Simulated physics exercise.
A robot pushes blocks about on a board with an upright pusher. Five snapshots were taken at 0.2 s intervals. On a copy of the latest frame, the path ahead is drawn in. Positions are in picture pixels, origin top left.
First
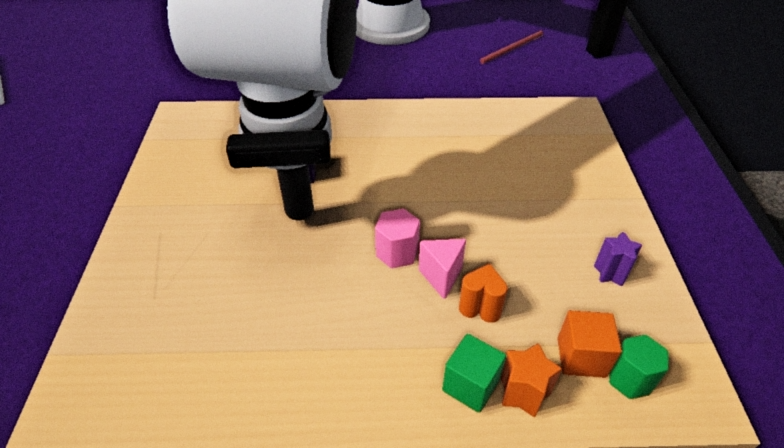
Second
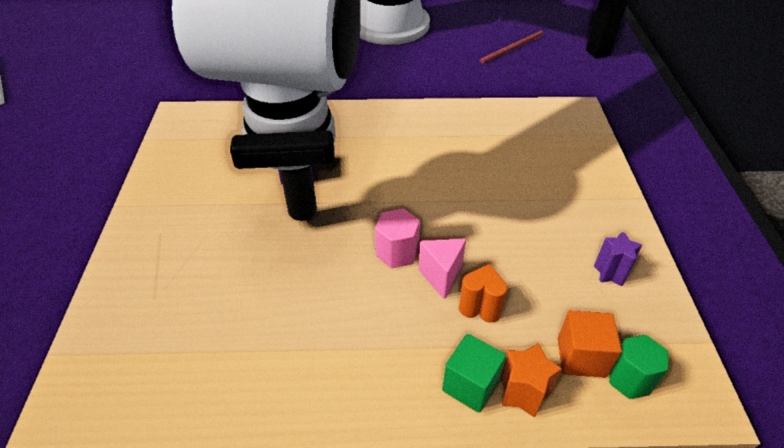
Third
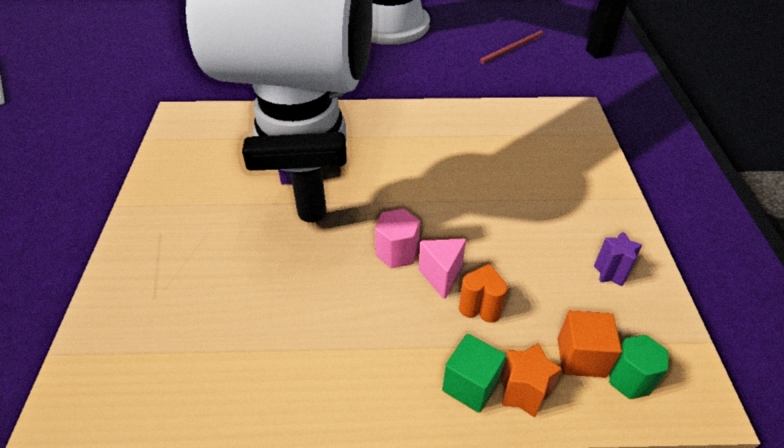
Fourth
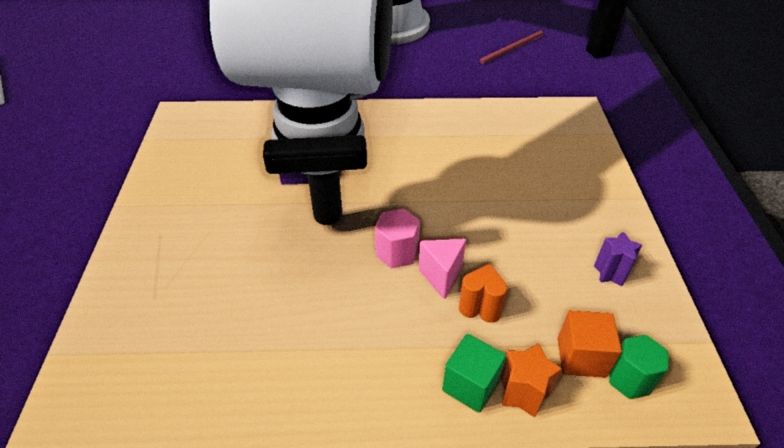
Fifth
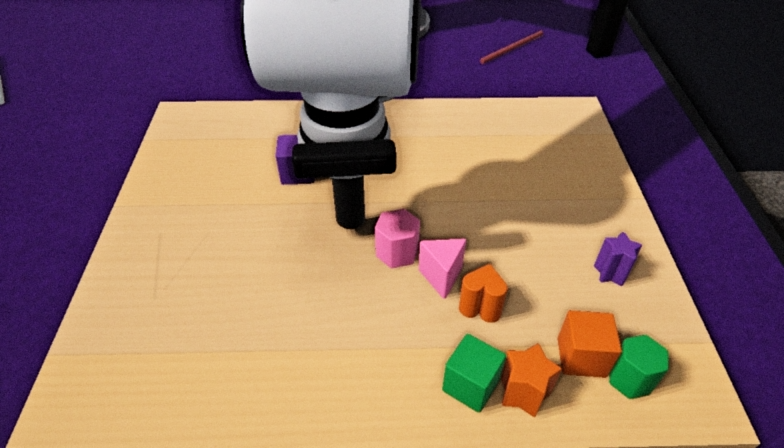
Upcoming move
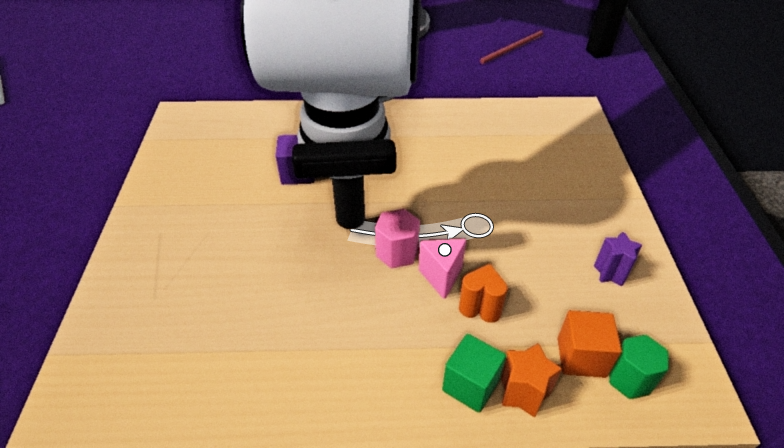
On a light wooden board scattered with pink, orange, green and purple blocks, a robot's black upright pusher slid a short way right, drawing close to the pink six-sided block while the blocks stayed still.
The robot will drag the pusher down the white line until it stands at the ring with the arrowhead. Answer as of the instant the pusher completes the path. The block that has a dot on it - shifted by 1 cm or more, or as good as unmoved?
It shifts position.
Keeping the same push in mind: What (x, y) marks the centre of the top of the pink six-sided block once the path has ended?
The answer is (426, 233).
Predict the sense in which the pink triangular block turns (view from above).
Its spin: Anticlockwise.
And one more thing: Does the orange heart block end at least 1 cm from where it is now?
I expect not.
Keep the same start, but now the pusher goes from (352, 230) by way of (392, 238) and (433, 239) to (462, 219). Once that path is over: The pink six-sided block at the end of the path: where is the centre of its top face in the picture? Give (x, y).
I expect it at (427, 239).
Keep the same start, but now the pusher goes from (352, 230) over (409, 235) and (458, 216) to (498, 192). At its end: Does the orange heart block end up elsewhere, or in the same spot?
Stays put.
The line goes from (352, 230) over (394, 236) and (437, 234) to (477, 225); the dot is on the pink triangular block.
On the path given first. One third of the way, pusher at (395, 226); pink six-sided block at (413, 231), turned 30° clockwise; pink triangular block at (448, 253).
Two thirds of the way, pusher at (440, 224); pink six-sided block at (426, 233), turned 80° clockwise; pink triangular block at (449, 258), turned 25° anticlockwise.
At the end, pusher at (479, 216); pink six-sided block at (426, 233), turned 80° clockwise; pink triangular block at (449, 258), turned 25° anticlockwise; orange heart block unmoved.
